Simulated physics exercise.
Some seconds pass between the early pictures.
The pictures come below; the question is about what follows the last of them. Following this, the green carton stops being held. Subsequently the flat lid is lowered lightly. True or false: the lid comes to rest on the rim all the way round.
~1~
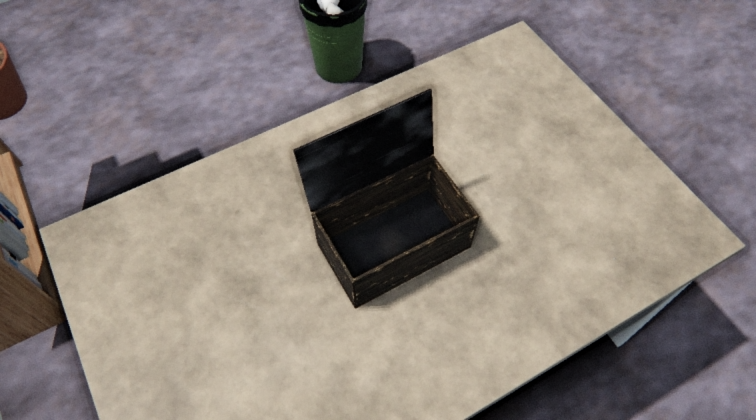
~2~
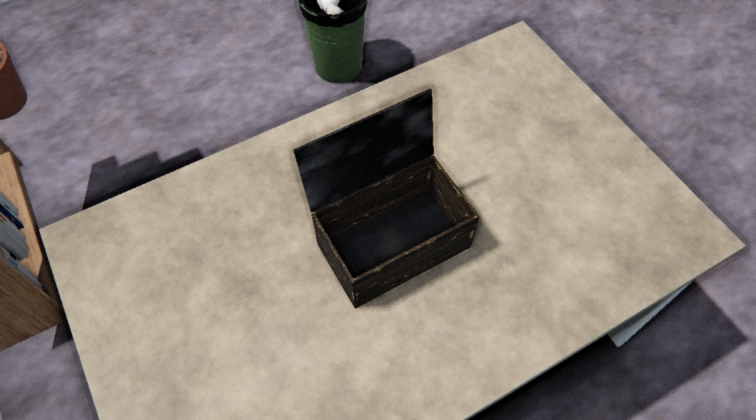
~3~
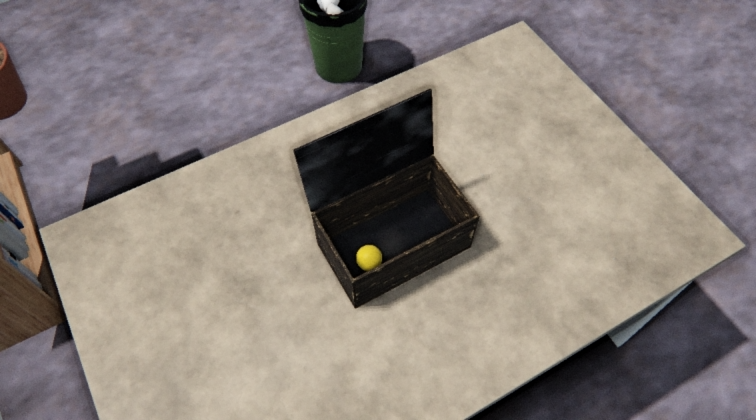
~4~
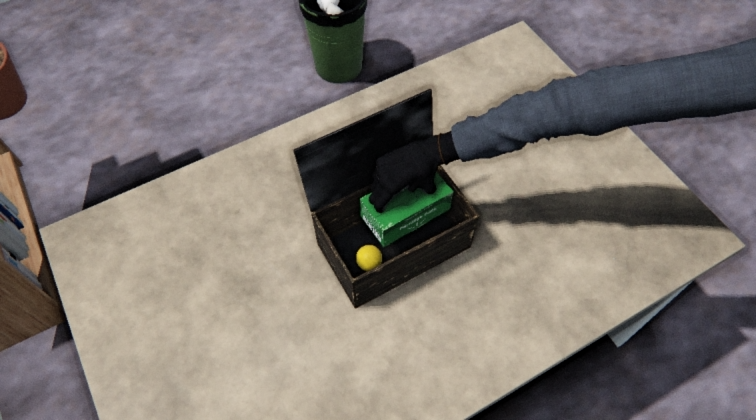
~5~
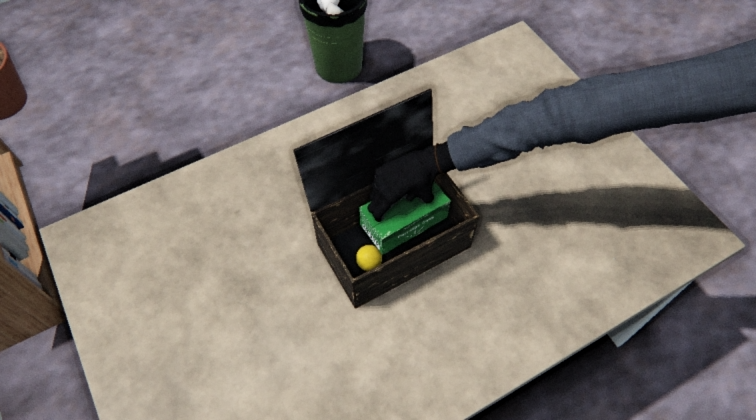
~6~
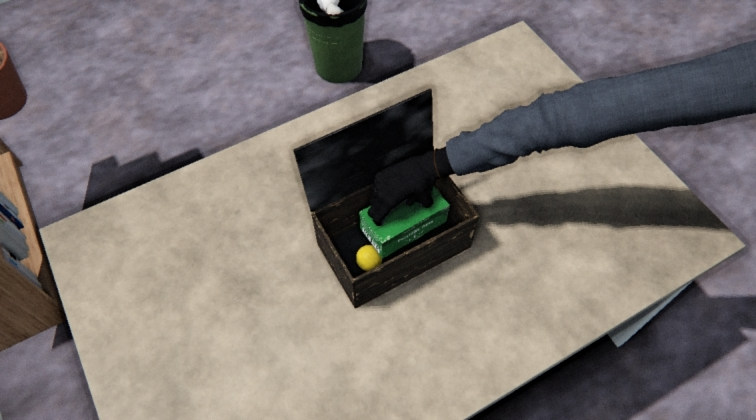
True.
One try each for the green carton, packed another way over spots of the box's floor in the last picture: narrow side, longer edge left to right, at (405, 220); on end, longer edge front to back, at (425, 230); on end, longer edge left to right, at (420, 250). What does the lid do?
Lid, in order: Fully down, held open, held open.
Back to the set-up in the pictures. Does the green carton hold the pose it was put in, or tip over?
Well, the green carton ends up skewed.
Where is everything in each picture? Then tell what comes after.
In the first picture, the last thing is not in view yet.
In the second picture, the last thing is not in view yet.
In the third picture, the last thing is not in view yet; yellow lemon (369, 258).
In the fourth picture, on its way; green carton (406, 204); yellow lemon (369, 258).
In the fifth picture, on its way; green carton (404, 213); yellow lemon (369, 258).
In the sixth picture, in place under the hand; green carton (404, 217); yellow lemon (369, 258).
Then, 0.80 s past the last view, lid starting down; green carton rocked 20° from its first pose near (403, 233); yellow lemon displaced a little.
Then, 1.50 s past the last view, lid 66° above the rim; green carton rocked 20° from its first pose near (403, 234); yellow lemon displaced a little.
Then, 1.90 s past the last view, lid 37° above the rim; green carton rocked 20° from its first pose near (402, 234); yellow lemon displaced a little.
Then, 2.20 s past the last view, lid 11° above the rim; green carton rocked 20° from its first pose near (402, 235); yellow lemon displaced a little.
Finally, lid shut; moved from the start, green carton; yellow lemon still in place. Final places as the last picture's camera would see them, green carton near (401, 236).
